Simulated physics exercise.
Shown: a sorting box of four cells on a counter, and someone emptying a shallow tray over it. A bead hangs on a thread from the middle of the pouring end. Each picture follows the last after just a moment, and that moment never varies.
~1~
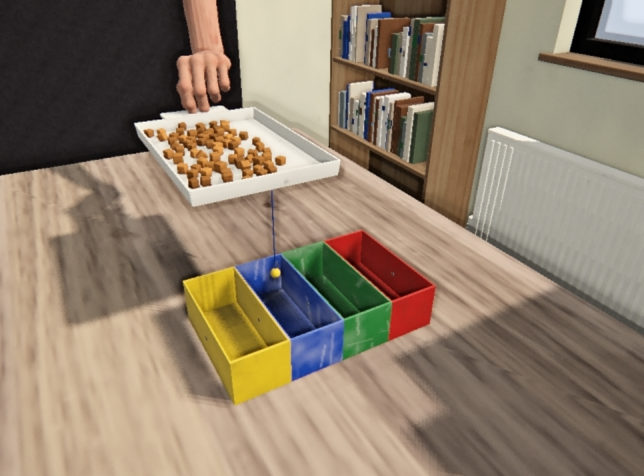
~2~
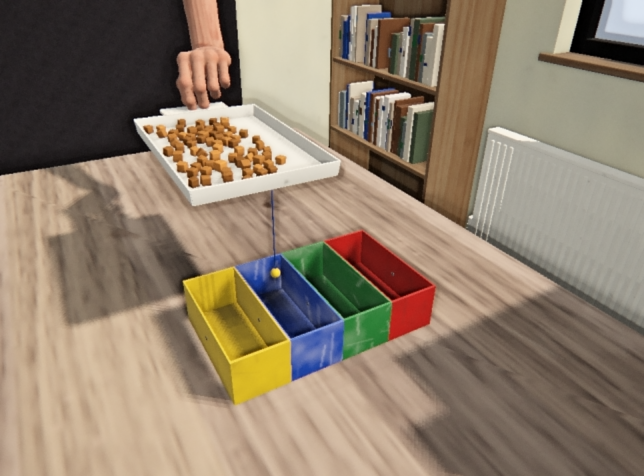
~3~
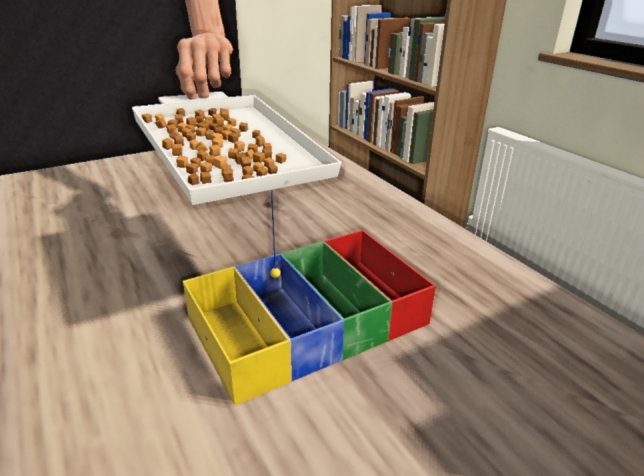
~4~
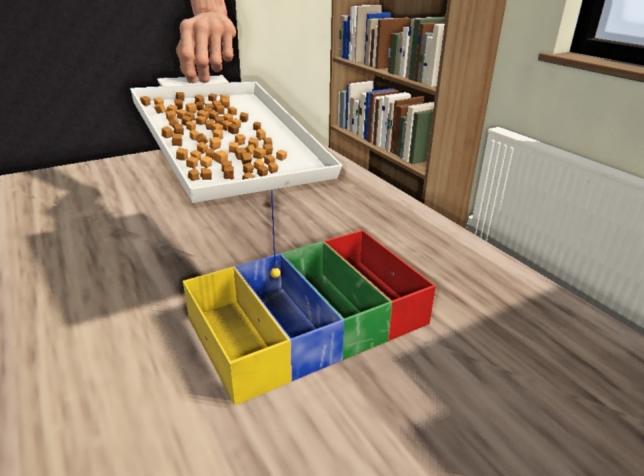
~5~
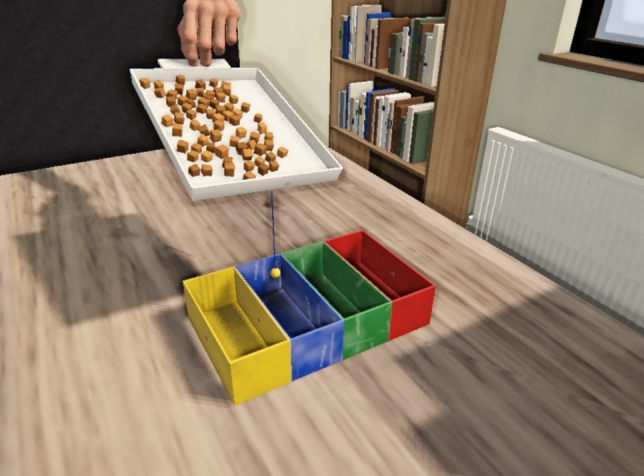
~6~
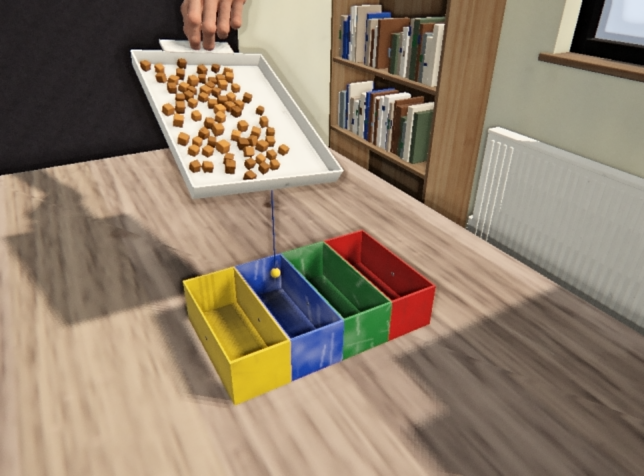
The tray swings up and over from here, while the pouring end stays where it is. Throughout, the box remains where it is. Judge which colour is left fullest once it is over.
Green is left fullest.
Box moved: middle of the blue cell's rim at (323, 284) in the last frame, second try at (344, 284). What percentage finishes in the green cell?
Trial 1 20%, trial 2 10%.
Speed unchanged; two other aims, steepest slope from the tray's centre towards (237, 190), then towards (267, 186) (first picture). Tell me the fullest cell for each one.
First try: That yellow cell; second try: That yellow cell.
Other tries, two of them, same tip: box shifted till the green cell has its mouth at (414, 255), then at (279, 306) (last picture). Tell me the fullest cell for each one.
It would be the cell in yellow the first time and the red one the second time.
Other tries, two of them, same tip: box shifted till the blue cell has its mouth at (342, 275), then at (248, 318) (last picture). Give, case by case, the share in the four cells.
Roughly 70% on the first try and 90% on the second.
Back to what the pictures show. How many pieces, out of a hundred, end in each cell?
In per cent, yellow cell 0, blue cell 30, green cell 50 and red cell 10.
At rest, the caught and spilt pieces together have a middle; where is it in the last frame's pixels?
Roughly pixel (338, 324).
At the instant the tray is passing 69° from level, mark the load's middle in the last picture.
The centre of the load shows up near (293, 158) in the last view.
Soon, tray tipped steeply; nearly all on the tray; a stray few falling or outside the box.
A while on, tray tipped past a quarter turn; most on the tray; a small part in the green cell; a stray few in the blue cell; a stray few in the red cell.
Towards the end, tray tipped past a quarter turn; about half in the green cell; about a quarter in the blue cell; a small part in the red cell; a small part in the yellow cell; a small part falling or outside the box.
Finally, tray tipped past a quarter turn; about half in the green cell; about a quarter in the blue cell; a small part in the red cell; a small part in the yellow cell; a small part outside the box.
